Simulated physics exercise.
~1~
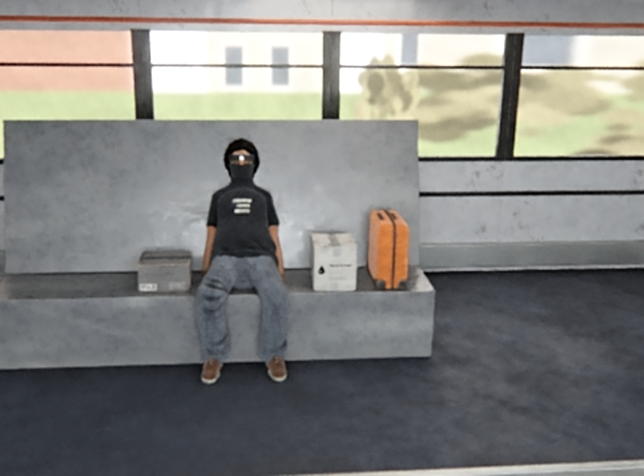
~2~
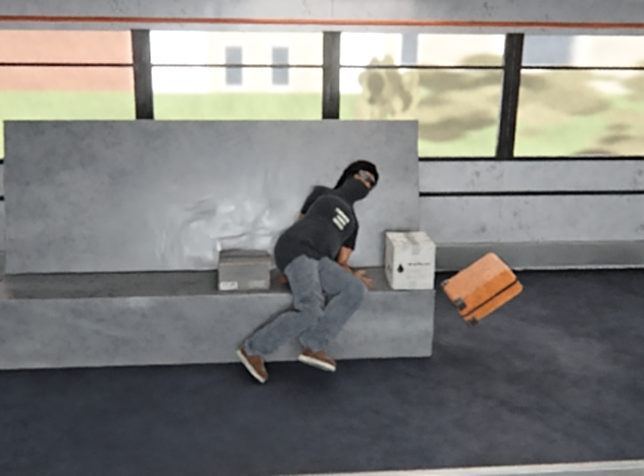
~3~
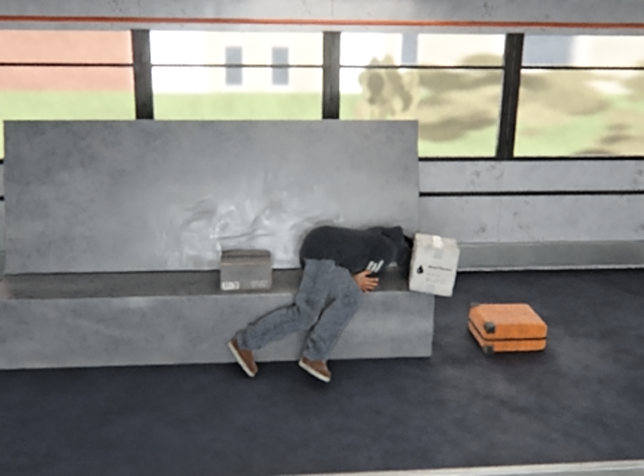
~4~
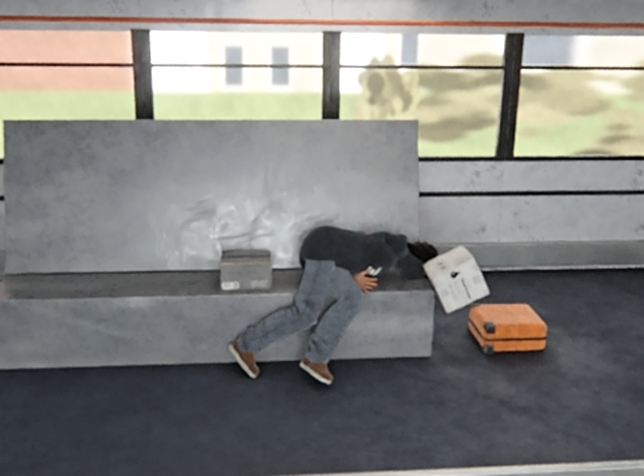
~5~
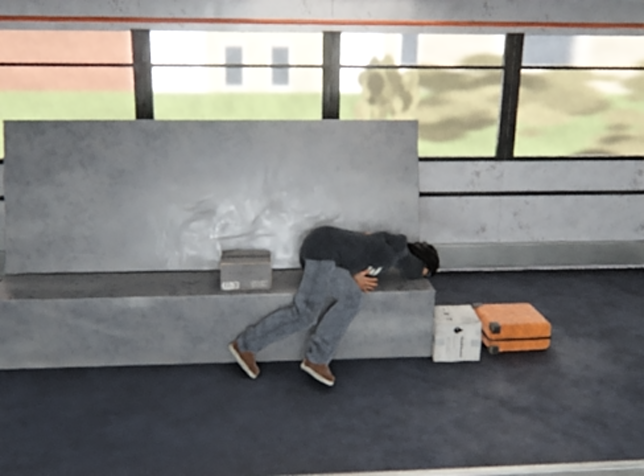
A seated person slumps right along the bench as an orange case and white box fall off.
